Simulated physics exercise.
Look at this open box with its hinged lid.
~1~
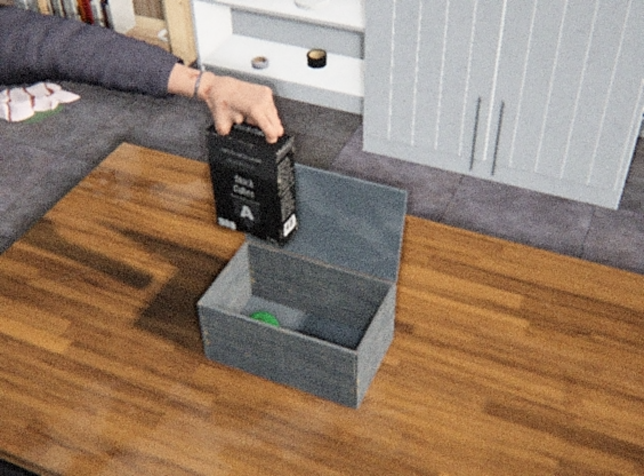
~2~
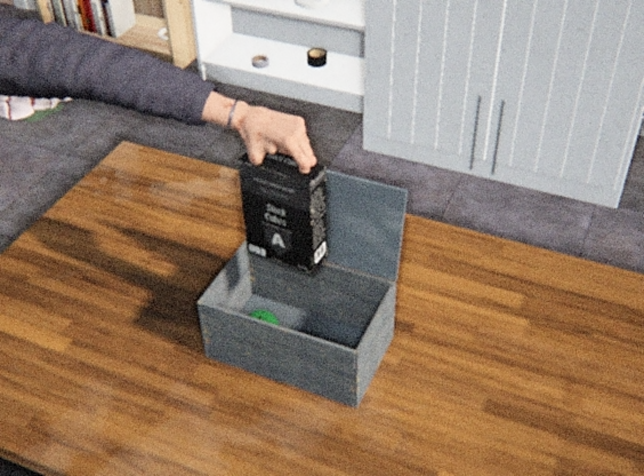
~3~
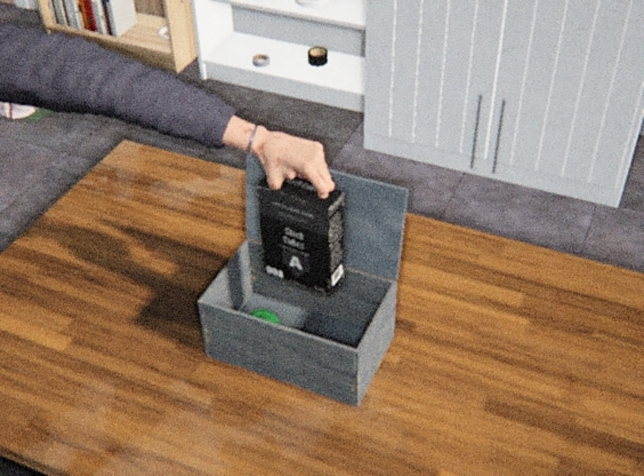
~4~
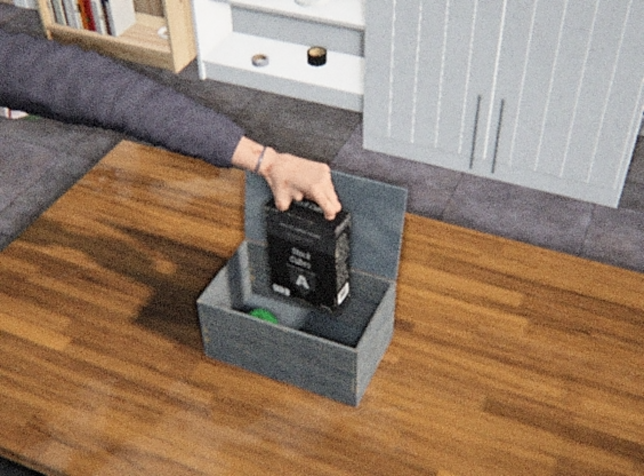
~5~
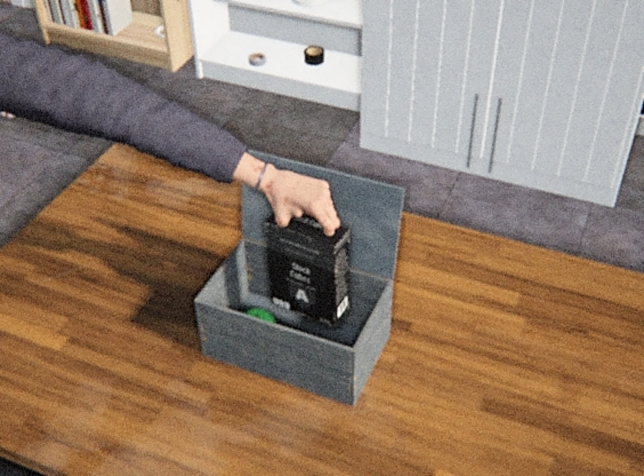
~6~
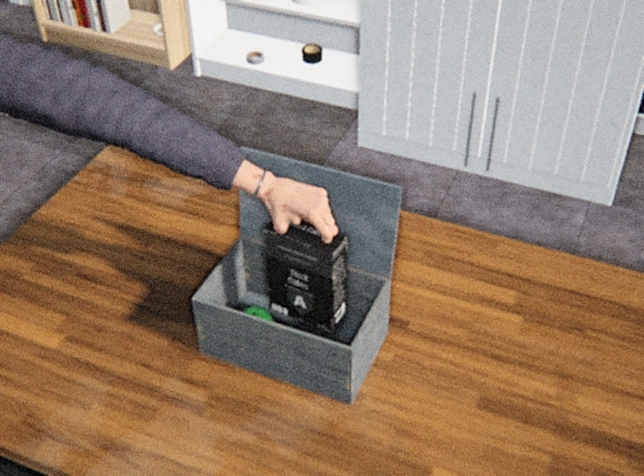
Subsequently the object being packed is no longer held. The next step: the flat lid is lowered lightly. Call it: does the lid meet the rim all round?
No, the lid is held open.
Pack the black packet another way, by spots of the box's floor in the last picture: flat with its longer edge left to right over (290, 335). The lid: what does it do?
Then it shuts flat.
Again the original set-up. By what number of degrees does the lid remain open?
It comes to about 20°.
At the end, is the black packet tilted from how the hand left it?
Result: It leans over.
Then, 0.40 s on from there, black packet turned 6° from how it was put near (310, 294); green apple shifted a little.
Then, 1.20 s on from there, lid starting down; black packet shifted a little near (306, 294); green apple shifted about its own width.
Then, 1.70 s on from there, lid 60° above the rim; black packet turned 8° from how it was put near (301, 298); green apple shifted about its own width.
Then, 2.00 s on from there, lid 34° above the rim; black packet turned 25° from how it was put near (289, 306); green apple shifted about its own width.
In the end, lid 20° above the rim; toppled in the box, black packet; moved from the start, green apple. At the end, from the last picture's camera, black packet near (286, 310).
